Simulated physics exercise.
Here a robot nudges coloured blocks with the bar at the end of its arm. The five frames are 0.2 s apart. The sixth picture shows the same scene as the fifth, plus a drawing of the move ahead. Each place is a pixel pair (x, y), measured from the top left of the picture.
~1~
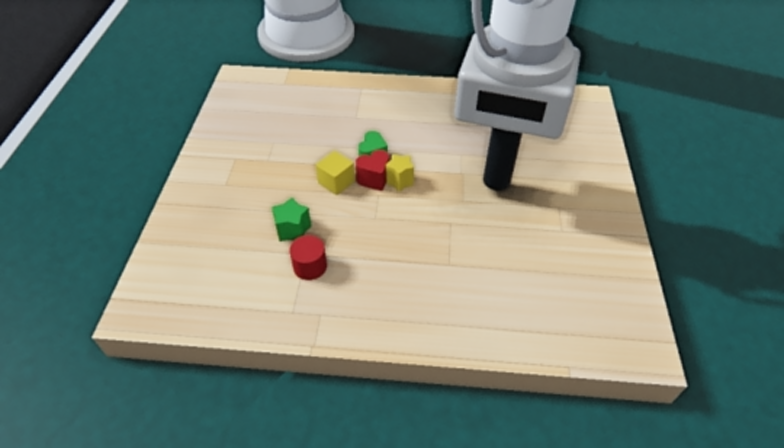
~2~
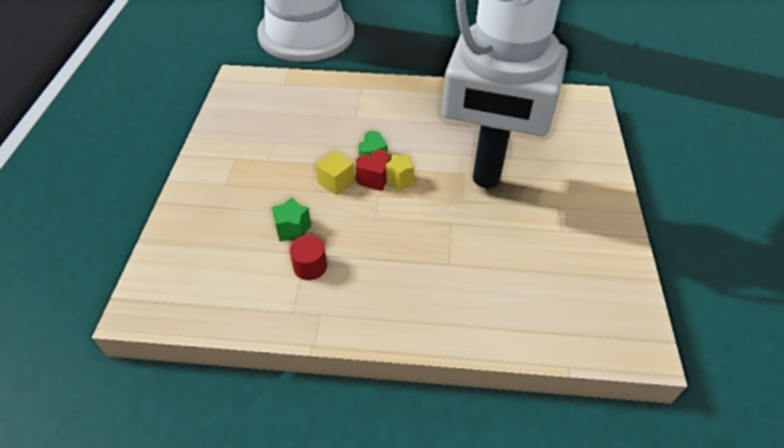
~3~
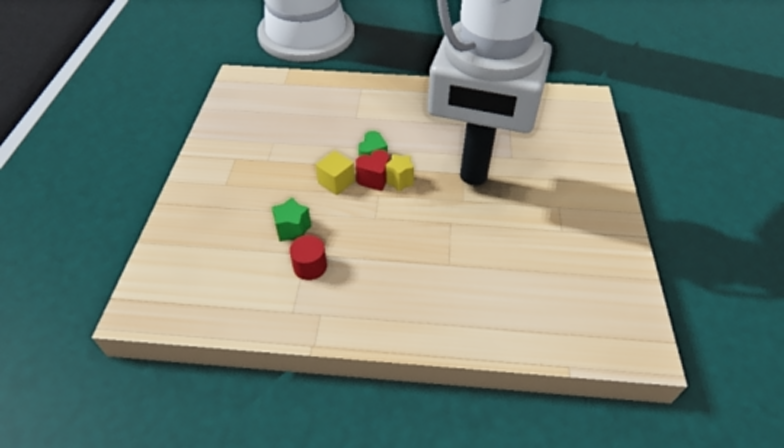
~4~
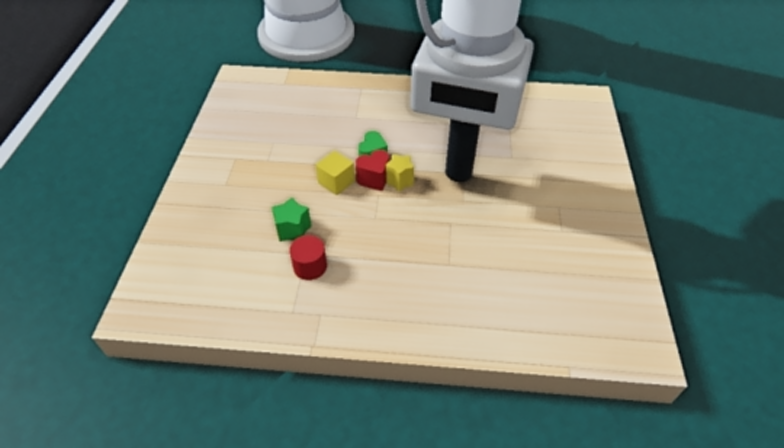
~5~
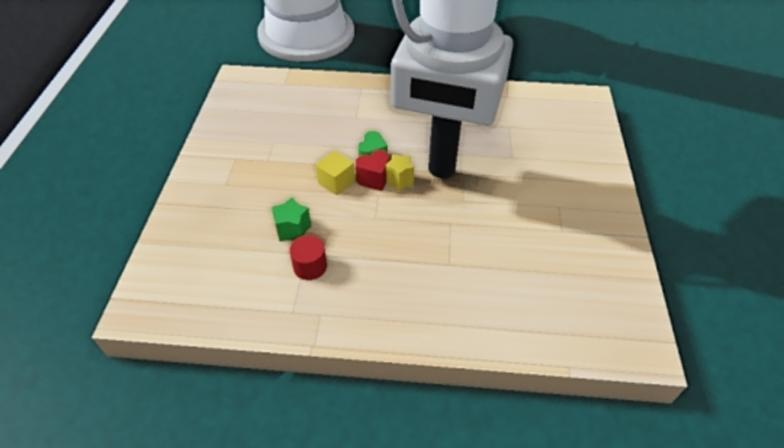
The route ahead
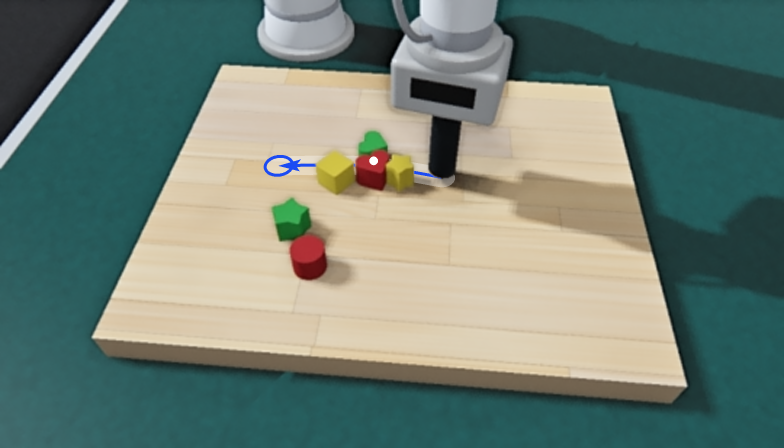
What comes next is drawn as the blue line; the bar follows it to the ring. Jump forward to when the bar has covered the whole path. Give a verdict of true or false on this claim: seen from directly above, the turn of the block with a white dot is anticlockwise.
The statement is true.
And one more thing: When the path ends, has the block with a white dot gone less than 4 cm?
No - that is not the case.
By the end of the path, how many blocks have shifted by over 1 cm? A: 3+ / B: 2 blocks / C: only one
A: 3+.
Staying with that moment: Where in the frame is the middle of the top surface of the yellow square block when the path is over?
At (314, 169).
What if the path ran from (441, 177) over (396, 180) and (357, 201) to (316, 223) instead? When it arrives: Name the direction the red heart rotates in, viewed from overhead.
Overhead view: Clockwise.
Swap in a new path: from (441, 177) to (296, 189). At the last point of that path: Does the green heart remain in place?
Answer: Yes.
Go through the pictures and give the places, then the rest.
The first picture shows bar tip (497, 181); block tops, yellow square block (335, 163); green heart (372, 141); red heart (374, 161); yellow star-shaped block (401, 163).
The second picture shows bar (486, 179); blocks unchanged.
The third picture shows bar (474, 176); blocks unchanged.
The fourth picture shows bar (459, 173); blocks unchanged.
The fifth picture shows bar (442, 169); yellow square block (335, 163); green heart (372, 141); red heart (374, 161); yellow star-shaped block (401, 163).
Path on the board, from (441, 177) by way of (360, 166) to (279, 166); the dot is on the red heart.
What follows on the original path. One third of the way, bar (387, 160); yellow square block (317, 168), turned 55° clockwise; green heart (362, 138); red heart (348, 170), turned 35° anticlockwise; yellow star-shaped block (372, 163), turned 40° anticlockwise.
Two thirds of the way, bar (332, 157); yellow square block (314, 169), turned 65° clockwise; green heart (341, 128), turned 25° clockwise; red heart (338, 180), turned 50° anticlockwise; yellow star-shaped block (358, 164), turned 85° anticlockwise.
At the end, bar (277, 158); yellow square block (314, 169), turned 65° clockwise; green heart (341, 128), turned 25° clockwise; red heart (338, 180), turned 50° anticlockwise; yellow star-shaped block (358, 164), turned 85° anticlockwise.
